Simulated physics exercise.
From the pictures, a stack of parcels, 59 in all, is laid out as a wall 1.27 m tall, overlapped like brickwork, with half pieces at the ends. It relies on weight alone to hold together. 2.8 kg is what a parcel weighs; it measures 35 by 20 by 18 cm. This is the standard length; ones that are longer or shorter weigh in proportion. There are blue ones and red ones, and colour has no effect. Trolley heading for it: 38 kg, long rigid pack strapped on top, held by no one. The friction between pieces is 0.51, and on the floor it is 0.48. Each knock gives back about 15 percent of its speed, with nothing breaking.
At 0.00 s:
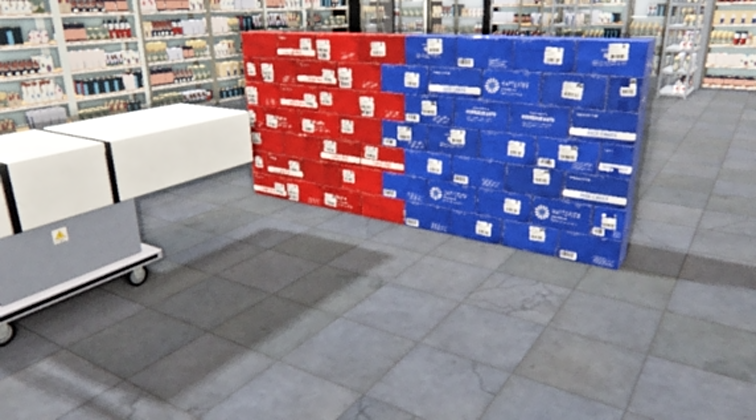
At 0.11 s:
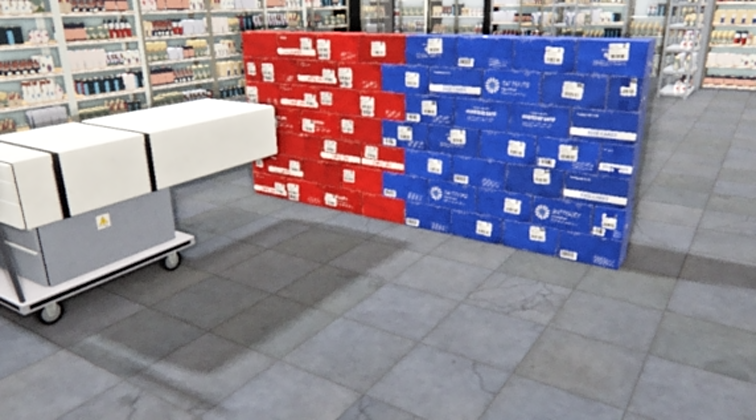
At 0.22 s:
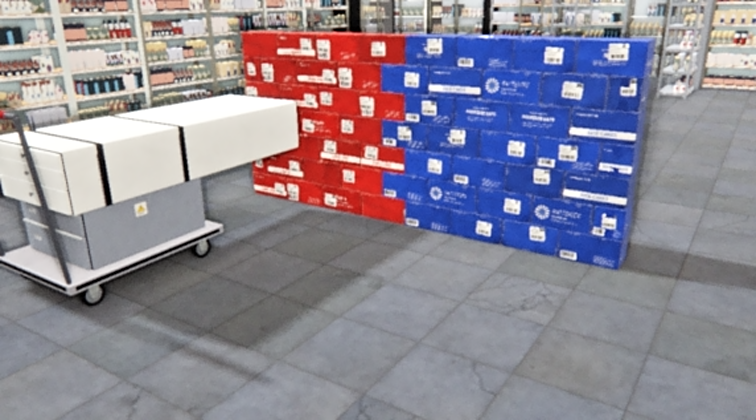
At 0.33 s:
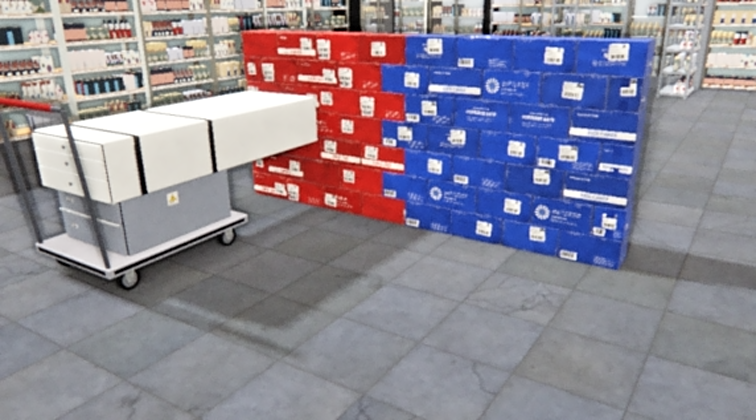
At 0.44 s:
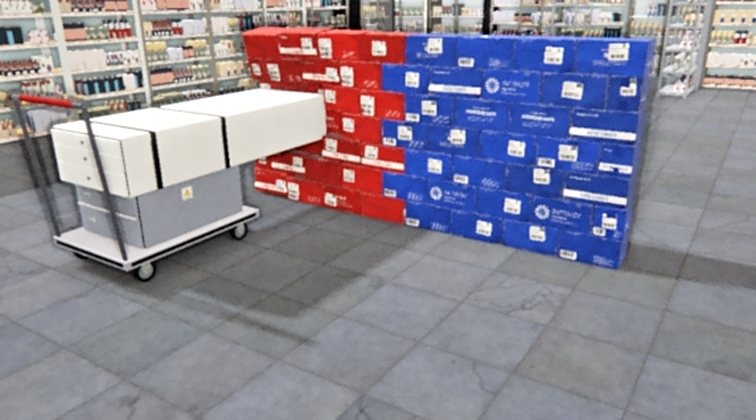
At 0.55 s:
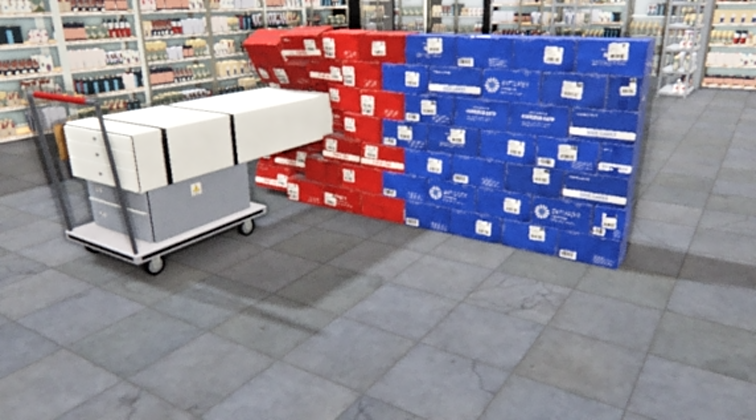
At first, a flat trolley loaded with long white boxes rolls in from the left toward a neatly stacked wall of red and blue parcels, with nobody pushing it. The front of the load then meets the red end and pushes in, shifting and tilting several red parcels while the blue side looks unchanged.
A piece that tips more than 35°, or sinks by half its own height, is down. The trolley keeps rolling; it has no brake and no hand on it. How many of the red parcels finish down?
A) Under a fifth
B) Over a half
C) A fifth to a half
Over a half.
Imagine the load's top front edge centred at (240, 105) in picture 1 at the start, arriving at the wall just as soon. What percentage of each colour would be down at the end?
Red 60%, blue 0%.
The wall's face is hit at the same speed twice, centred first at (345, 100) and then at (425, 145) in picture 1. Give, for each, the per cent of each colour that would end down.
For red it's 70 then 30 per cent, for blue 20 then 60 per cent.
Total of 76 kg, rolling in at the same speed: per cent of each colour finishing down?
Red 50, blue 0 %.
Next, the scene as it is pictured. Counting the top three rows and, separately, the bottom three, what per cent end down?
I'd put the top at 40 per cent and the bottom at 20 per cent.
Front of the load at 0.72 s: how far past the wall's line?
35 cm.
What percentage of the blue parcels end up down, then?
Blue: 0 per cent.
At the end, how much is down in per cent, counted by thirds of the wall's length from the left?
The thirds come out at 80 on the left, 10 in the middle and 0 on the right, in per cent.
Around 0.72 s, load 33 cm past the wall's line, still rolling; 12 of the 28 red parcels down (12 of 59 in all colours); top red parcel tipped 46°, 7 cm lower.
Around 1.00 s, load 48 cm past the wall's line, still rolling; 15 of the 28 red parcels down (15 of 59 in all colours); top red parcel on its side.
Around 1.74 s, load 77 cm past the wall's line, still rolling; 19 of the 28 red parcels down (19 of 59 in all colours); top red parcel on its side.
Finally (3.7 s), load 87 cm past the wall's line, stopped; 19 of the 28 red parcels down (19 of 59 in all colours); top red parcel on its side; top blue parcel unmoved. That is 68 per cent. Seen by the last camera, middles, top red parcel near (345, 73), top blue parcel near (491, 52).
